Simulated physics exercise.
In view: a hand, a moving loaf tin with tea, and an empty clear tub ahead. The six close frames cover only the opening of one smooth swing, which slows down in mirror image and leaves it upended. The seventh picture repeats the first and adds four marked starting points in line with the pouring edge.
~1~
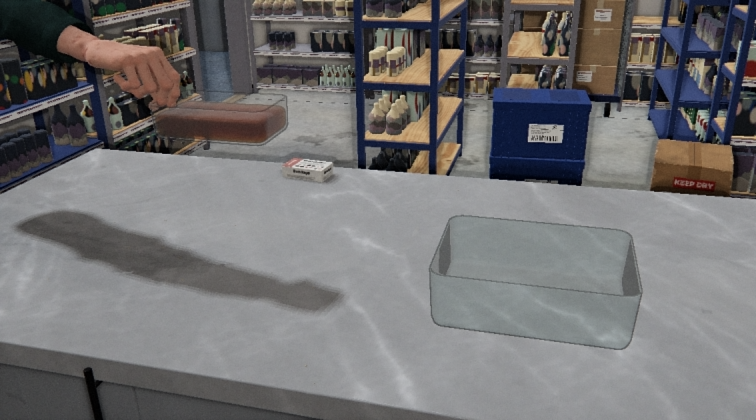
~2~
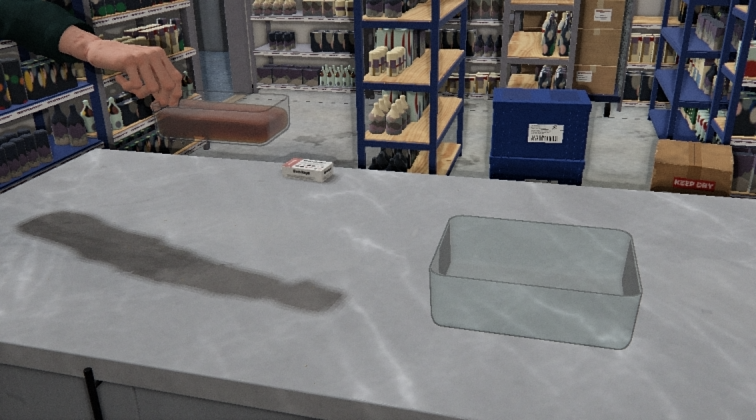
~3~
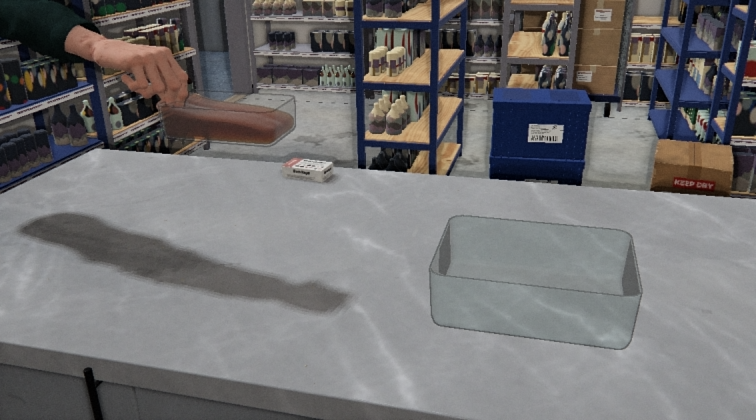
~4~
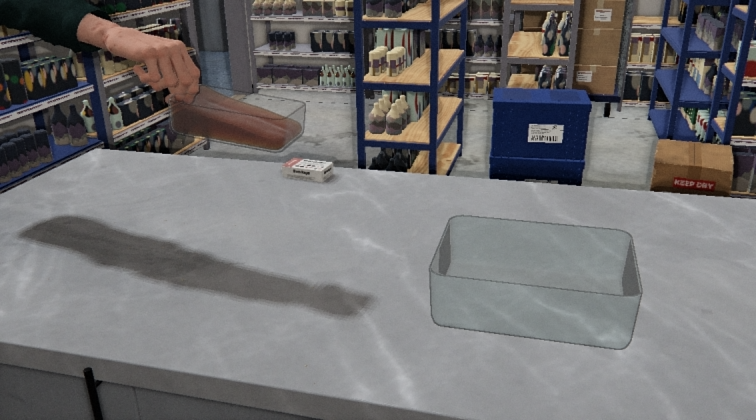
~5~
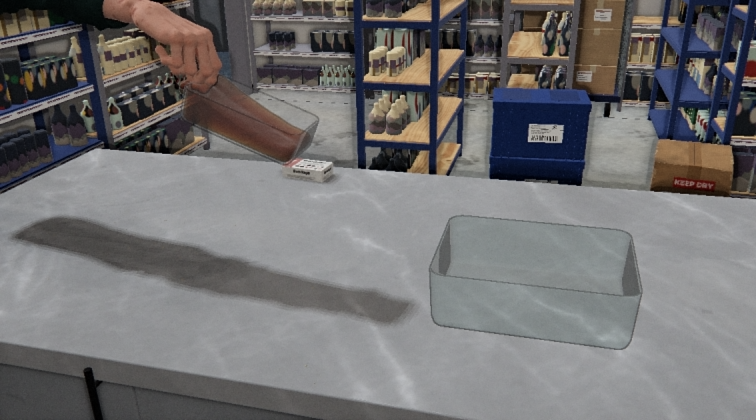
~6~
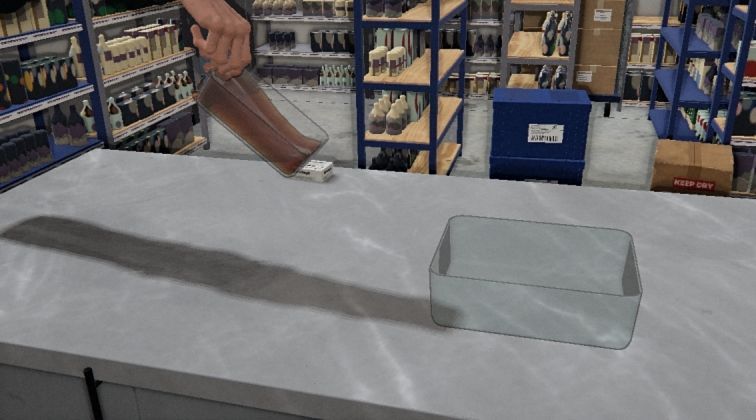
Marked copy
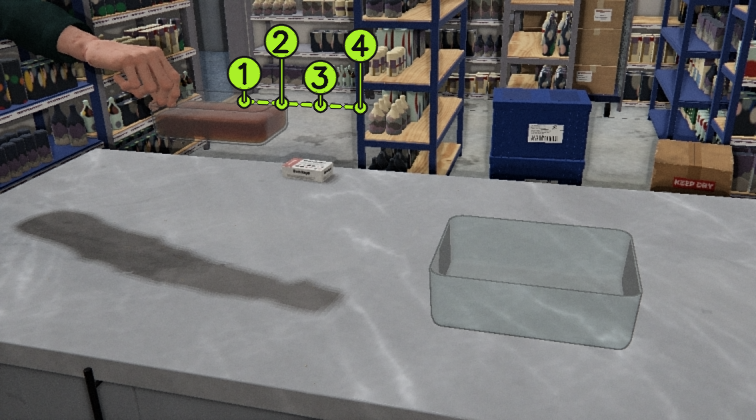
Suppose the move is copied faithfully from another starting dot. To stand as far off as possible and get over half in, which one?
Take 4.
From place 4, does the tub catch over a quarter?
Yes, clearly.
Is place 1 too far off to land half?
Yes.
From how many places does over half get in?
One of them.
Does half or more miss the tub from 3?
Yes.
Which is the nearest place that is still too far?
Place 3.
On the marked copy, 1 at (244, 101); 2 at (281, 103); 3 at (320, 105); 4 at (360, 107).
If 1 is chosen, about 0 % lands in the tub, 100 % falls short.
If 2 is chosen, about 0 % lands in the tub, 99 % falls short.
If 3 is chosen, about 16 % lands in the tub, 82 % falls short and 3 % goes beside or beyond.
If 4 is chosen, about 75 % lands in the tub, 16 % falls short and 9 % goes beside or beyond.
